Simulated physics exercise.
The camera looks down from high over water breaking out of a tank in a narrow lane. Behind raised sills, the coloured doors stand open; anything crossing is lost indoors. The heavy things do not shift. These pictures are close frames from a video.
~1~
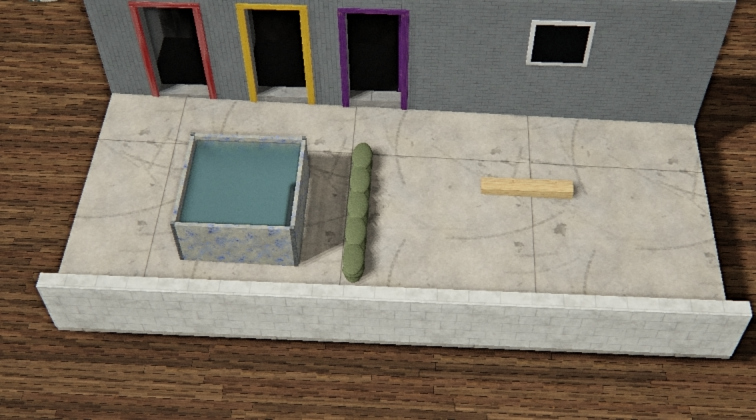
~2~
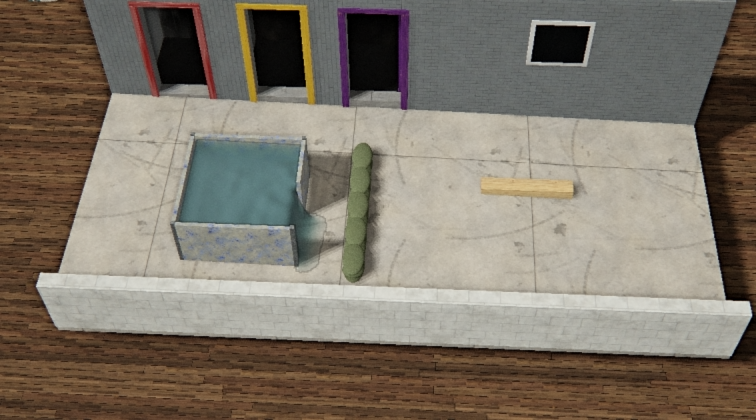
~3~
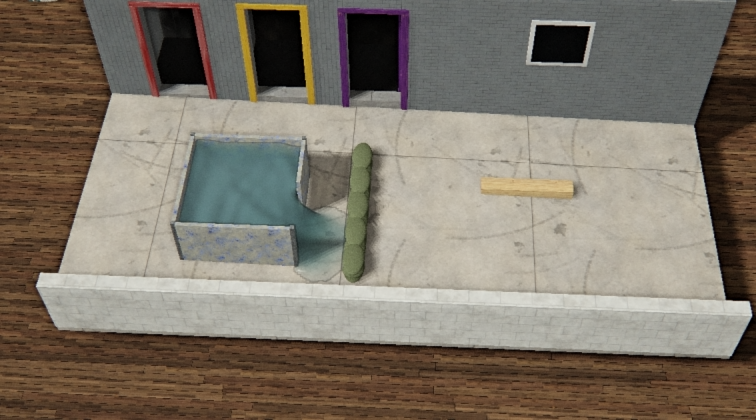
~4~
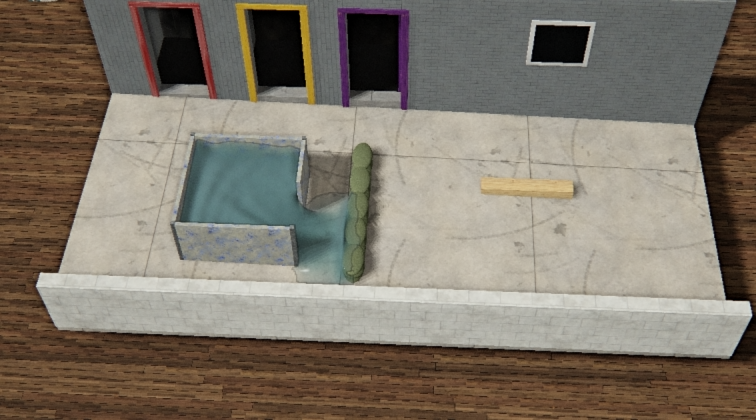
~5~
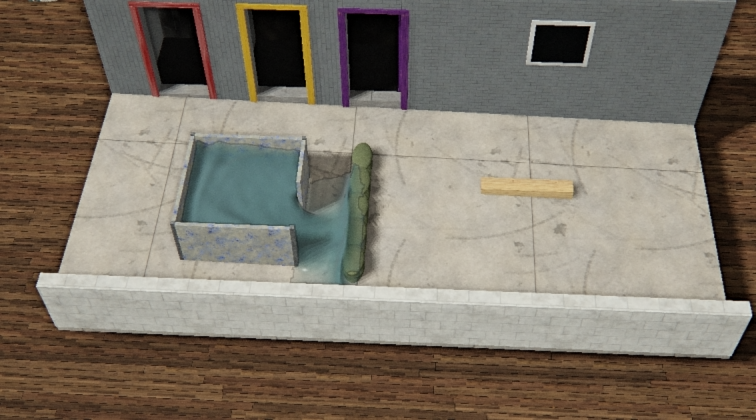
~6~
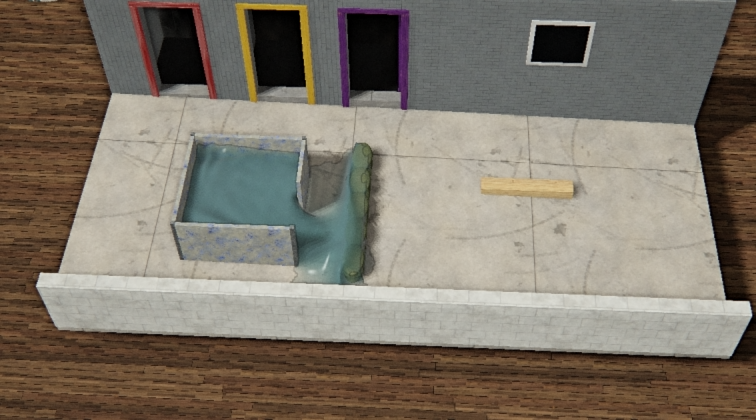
Water broke out of the tank's right side near the front corner, ran across the pale floor to the row of green sandbag-like lumps, then spread along it and washed up over them.
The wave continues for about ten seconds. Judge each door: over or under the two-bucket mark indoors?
My call: Purple door, under; red door, under; yellow door, under.
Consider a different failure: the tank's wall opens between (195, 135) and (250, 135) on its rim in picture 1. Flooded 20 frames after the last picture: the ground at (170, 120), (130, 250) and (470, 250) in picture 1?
Submerged, bone-dry, bone-dry.
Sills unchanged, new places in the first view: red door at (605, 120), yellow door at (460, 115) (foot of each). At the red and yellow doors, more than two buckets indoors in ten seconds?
In short: Red door stays within it; yellow door stays within it.
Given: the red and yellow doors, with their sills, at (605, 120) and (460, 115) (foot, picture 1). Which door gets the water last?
Result: The red one.
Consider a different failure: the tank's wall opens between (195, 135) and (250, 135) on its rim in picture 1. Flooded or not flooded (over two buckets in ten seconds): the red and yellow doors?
Well, the red door breaks the limit and the yellow door breaks the limit.
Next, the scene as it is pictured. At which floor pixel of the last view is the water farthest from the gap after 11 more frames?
I reckon the front has reached (667, 330) by then.
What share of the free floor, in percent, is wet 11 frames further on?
Some 50 per cent.
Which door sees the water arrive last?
Last in line is the door marked red.
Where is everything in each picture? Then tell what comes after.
The first picture shows the open tank at (241, 183) is whole and still.
In the second picture, the front is at (317, 217), out from the gap at (296, 229).
In the third picture, the front is at (346, 222), out from the gap at (296, 229).
In the fourth picture, the front is at a hidden place, out from the gap at (297, 230).
In the fifth picture, water pours out at (297, 230) and has run to a hidden place.
In the sixth picture, the front is at (353, 152), out from the gap at (297, 230).
A moment on, water covers 25 % of the floor; the purple door wet at the sill, nothing in, the red door not reached, the yellow door wet at the sill, nothing in.
Next, water covers 50 % of the floor; the purple door under two buckets in, the red door wet at the sill, nothing in, the yellow door wet at the sill, nothing in.
Then, water covers 70 % of the floor; the purple door under two buckets in, the red door wet at the sill, nothing in, the yellow door under two buckets in.
Later, water covers 90 % of the floor; the purple door under two buckets in, the red door wet at the sill, nothing in, the yellow door under two buckets in.
In the end, water covers 80 % of the floor; the purple door under two buckets in, the red door wet at the sill, nothing in, the yellow door under two buckets in.
